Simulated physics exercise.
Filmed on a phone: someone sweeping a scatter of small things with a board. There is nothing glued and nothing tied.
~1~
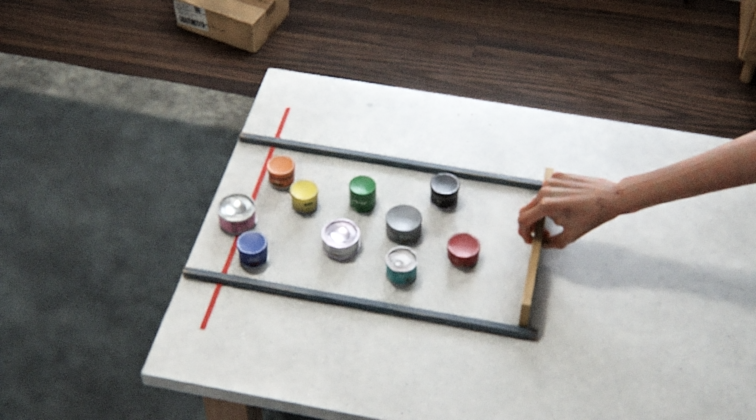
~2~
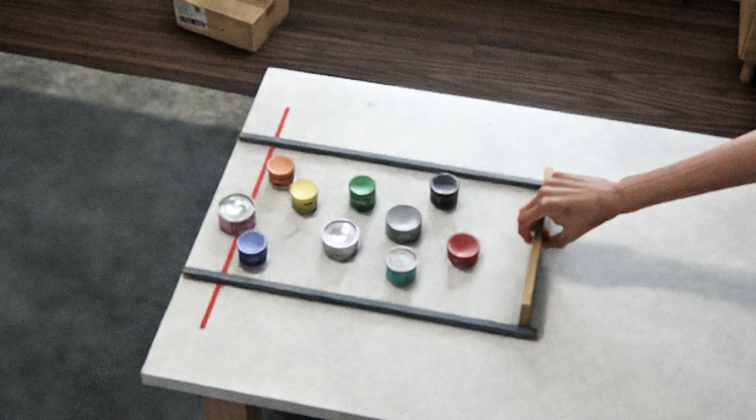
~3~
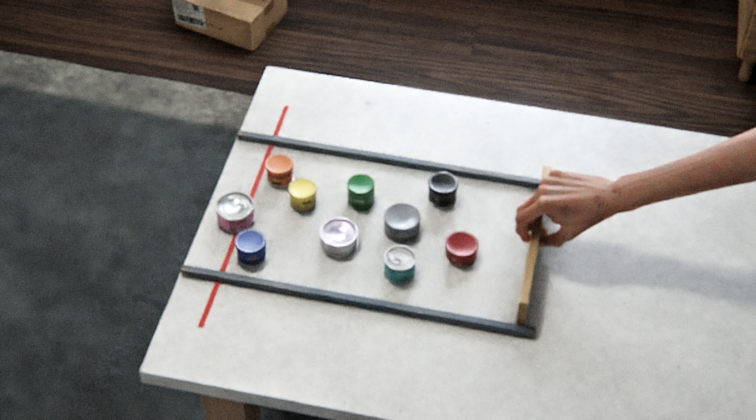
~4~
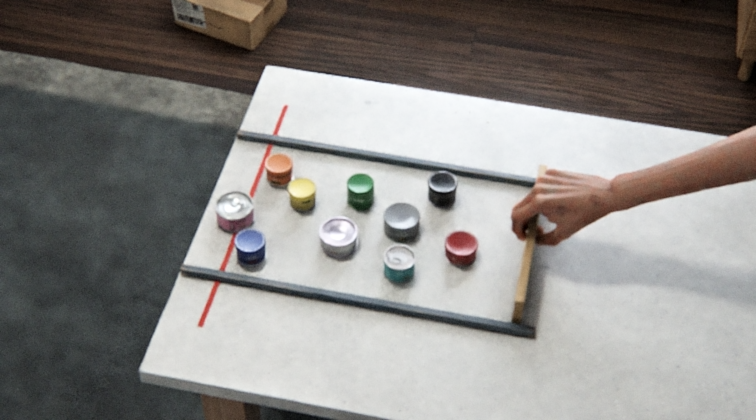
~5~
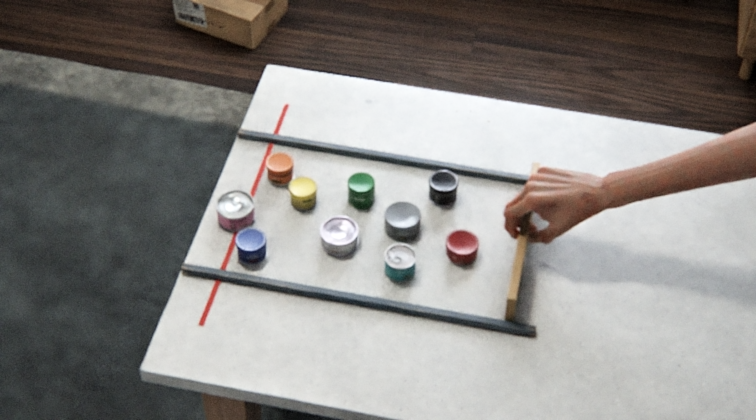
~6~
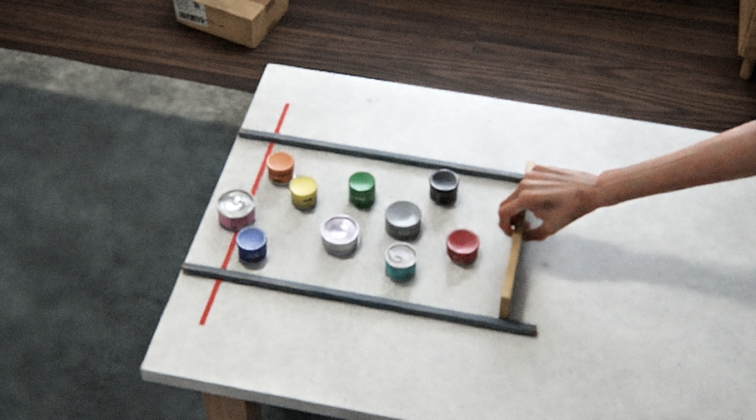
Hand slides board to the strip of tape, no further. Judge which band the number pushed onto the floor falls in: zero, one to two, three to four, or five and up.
Most likely three of them, or four, will slide off.
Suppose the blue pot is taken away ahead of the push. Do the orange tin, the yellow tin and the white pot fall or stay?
Orange tin: Over the edge; yellow tin: Over the edge; white pot: Over the edge.
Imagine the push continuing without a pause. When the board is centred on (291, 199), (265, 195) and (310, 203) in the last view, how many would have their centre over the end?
It comes out as 0, then 2, then 0.
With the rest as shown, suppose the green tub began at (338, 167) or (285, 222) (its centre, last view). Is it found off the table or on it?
In the two tries the green tub is not knocked off and ends up below, in that order.
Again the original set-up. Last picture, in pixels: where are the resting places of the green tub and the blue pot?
Green tub: About (226, 161); blue pot: About (194, 249).
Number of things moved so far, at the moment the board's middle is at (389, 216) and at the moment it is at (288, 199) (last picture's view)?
By then 6, and 10.
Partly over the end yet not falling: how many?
Looks like 2 of them.
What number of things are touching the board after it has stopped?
4 in contact.
A little later, none off yet; pink tin at rest near (236, 210); orange tin at rest near (281, 168); blue pot at rest near (252, 246).
When it is over, the number that fall off is three or four; down, white pot, yellow tin, orange tin and pink tin.
